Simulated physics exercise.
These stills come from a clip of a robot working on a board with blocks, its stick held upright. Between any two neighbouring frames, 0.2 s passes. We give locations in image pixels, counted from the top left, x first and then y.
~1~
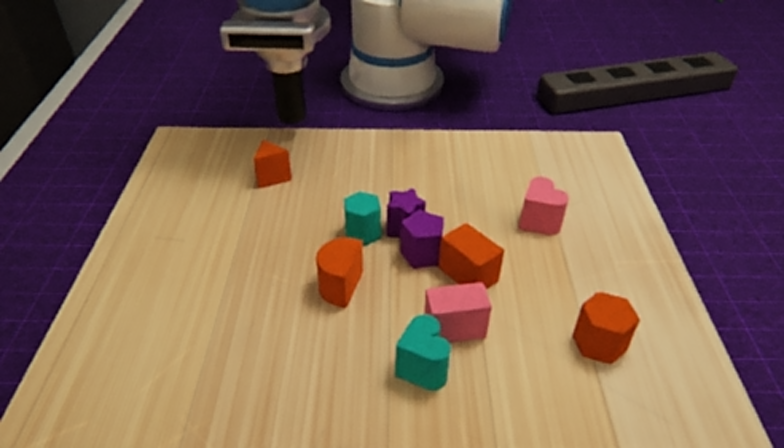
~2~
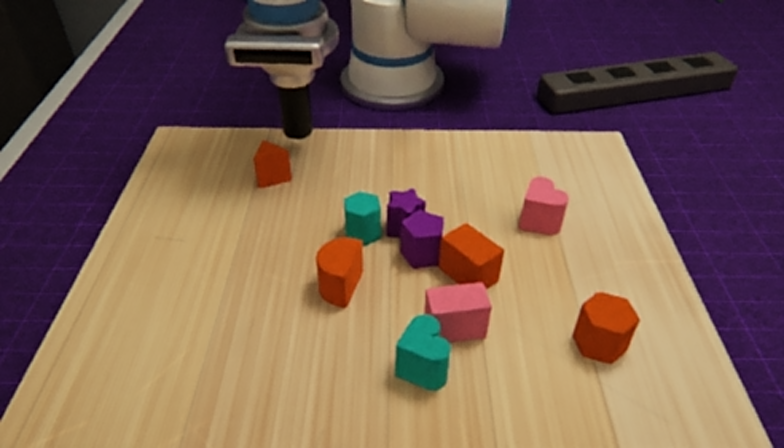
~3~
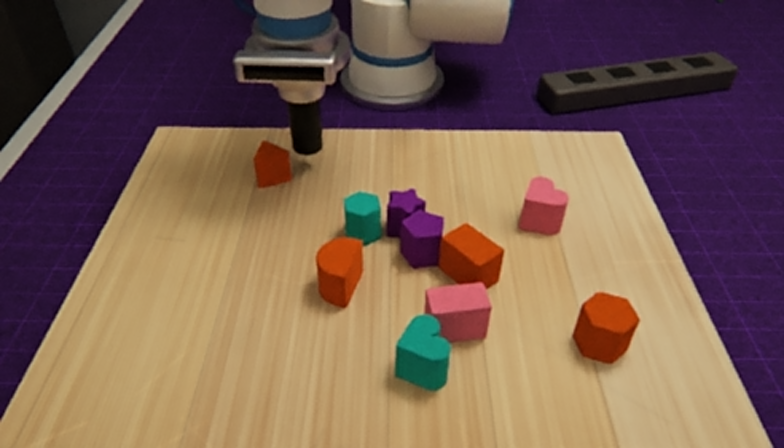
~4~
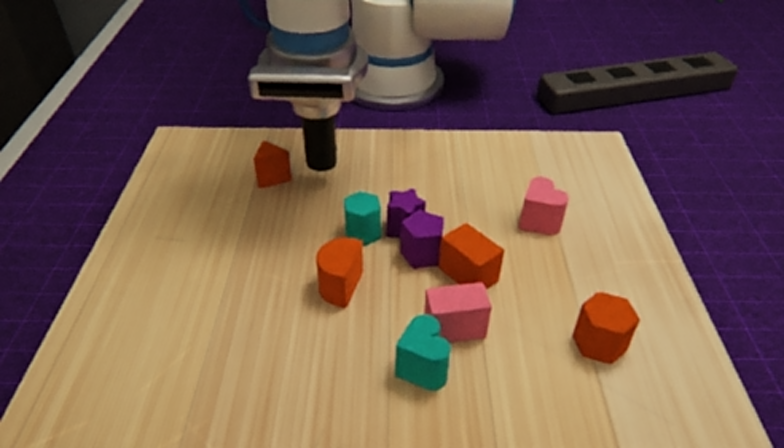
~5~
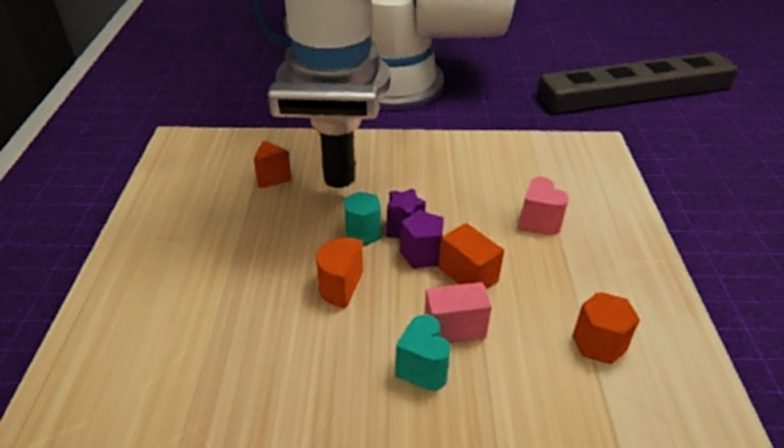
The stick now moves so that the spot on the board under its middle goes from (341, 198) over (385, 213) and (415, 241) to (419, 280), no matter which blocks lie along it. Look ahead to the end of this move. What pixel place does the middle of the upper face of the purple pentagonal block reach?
The spot you're after is about (439, 303) in the image.
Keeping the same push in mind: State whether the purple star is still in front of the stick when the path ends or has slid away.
My prediction: In front.
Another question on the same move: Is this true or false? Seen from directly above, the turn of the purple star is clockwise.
My answer: True.
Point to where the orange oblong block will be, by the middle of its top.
It should be at about (495, 268).
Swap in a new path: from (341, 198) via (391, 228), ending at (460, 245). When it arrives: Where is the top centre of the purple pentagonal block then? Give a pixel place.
At pixel (452, 238).
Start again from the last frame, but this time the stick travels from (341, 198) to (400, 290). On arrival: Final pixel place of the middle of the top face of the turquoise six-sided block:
Near (407, 287).
What follows on the original path. One third of the way, stick (386, 195); purple star (409, 202).
Two thirds of the way, stick (416, 223); purple star (429, 234), turned 60° clockwise; purple pentagonal block (430, 261); orange oblong block (480, 252), turned 40° anticlockwise.
At the end, stick (421, 262); purple star (438, 272), turned 60° clockwise; purple pentagonal block (438, 303); pink oblong block (477, 325), turned 30° anticlockwise; orange oblong block (495, 268), turned 90° anticlockwise.
